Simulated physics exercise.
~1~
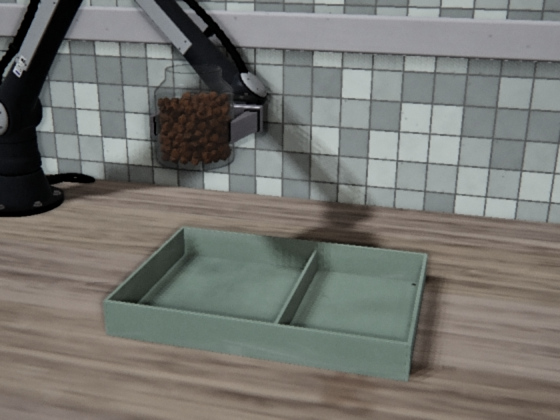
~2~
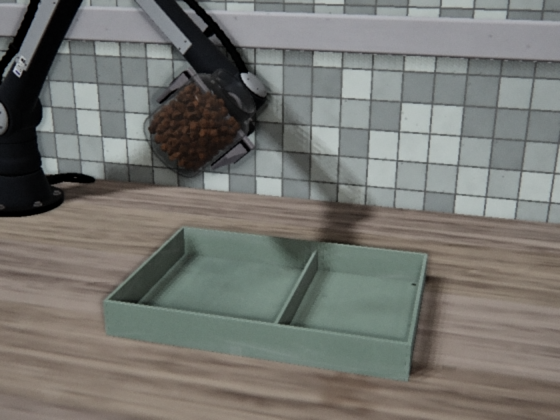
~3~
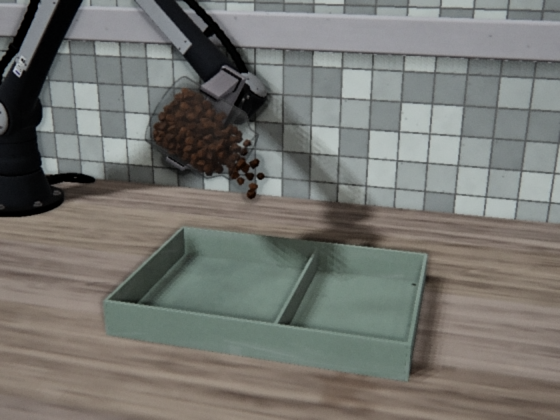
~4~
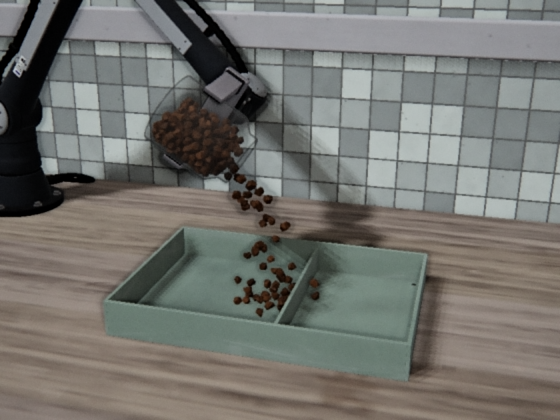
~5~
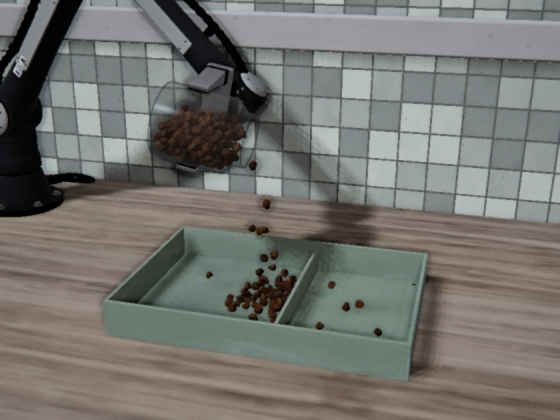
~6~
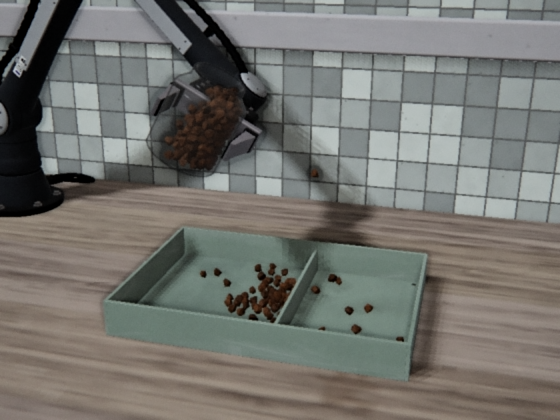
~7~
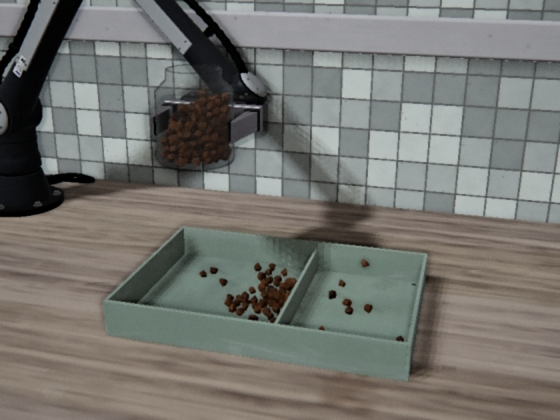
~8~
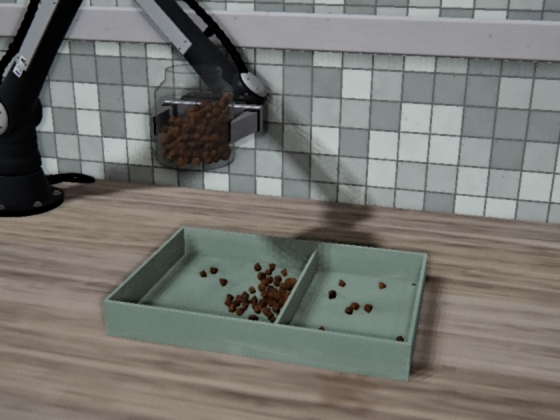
A clear jar of brown pet food pellets, held upright by a robot arm's gripper, hangs above a green tray split in two by a cross wall. The arm tips the jar to the right until the pellets slide to its mouth and begin to spill. A stream falls near the divider, heaping mostly in the left part while a few pellets scatter into the right. The jar then swings back upright and the flow stops. At the end most of the pellets remain in the jar, and the tray holds a small pile and some strays.
